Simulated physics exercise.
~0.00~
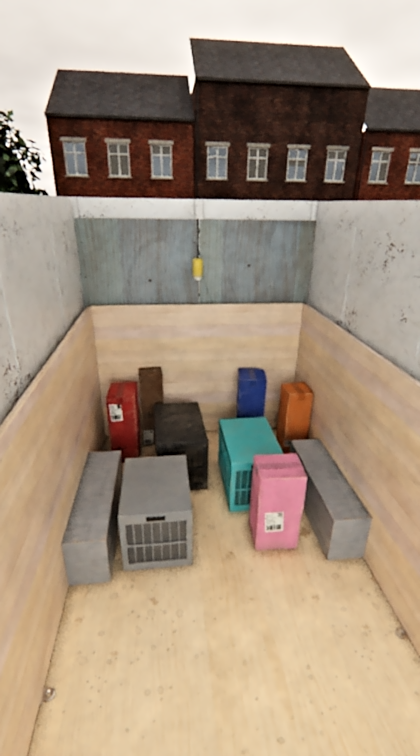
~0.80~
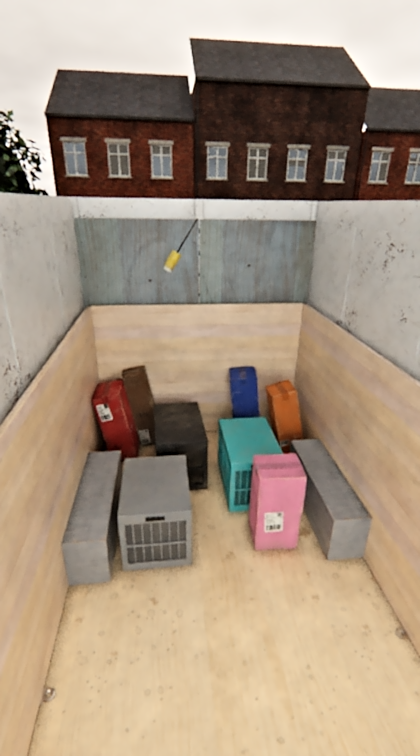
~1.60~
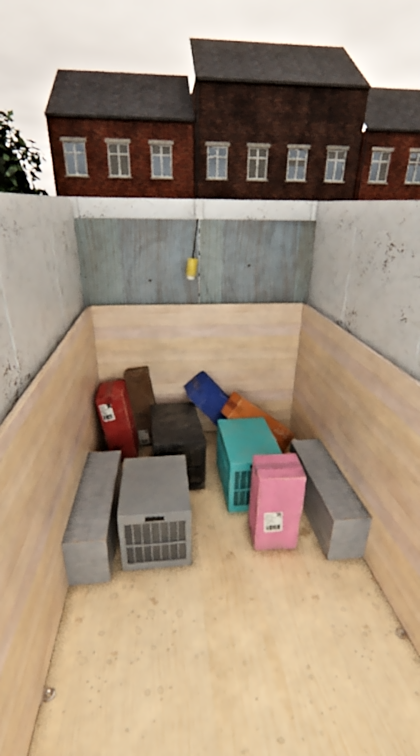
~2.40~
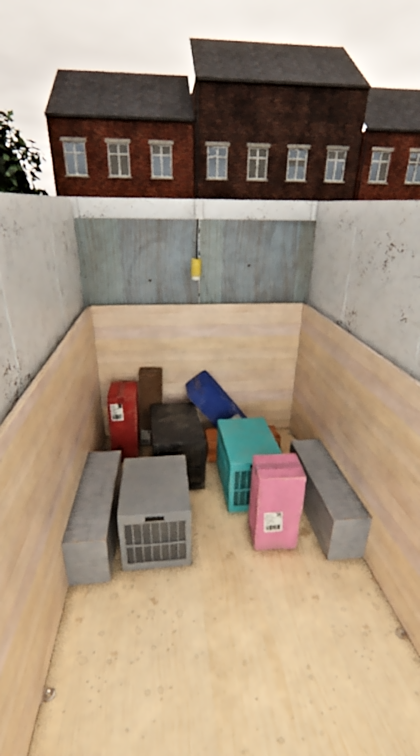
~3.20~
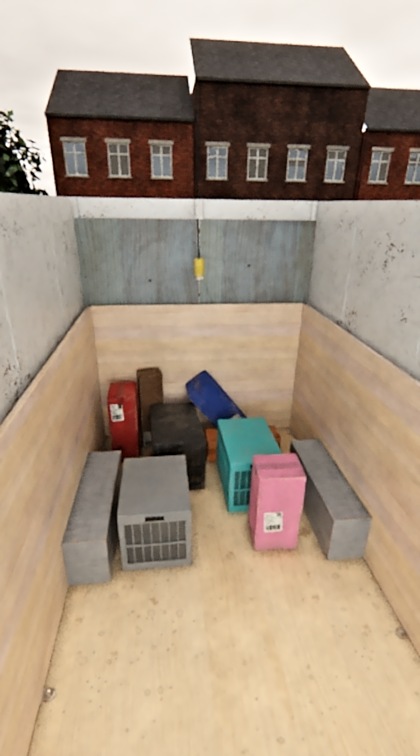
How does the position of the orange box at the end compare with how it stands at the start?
At the start the orange box stands upright at the back right, but by the end it has toppled to the left and lies on its side, mostly hidden behind the turquoise chest.
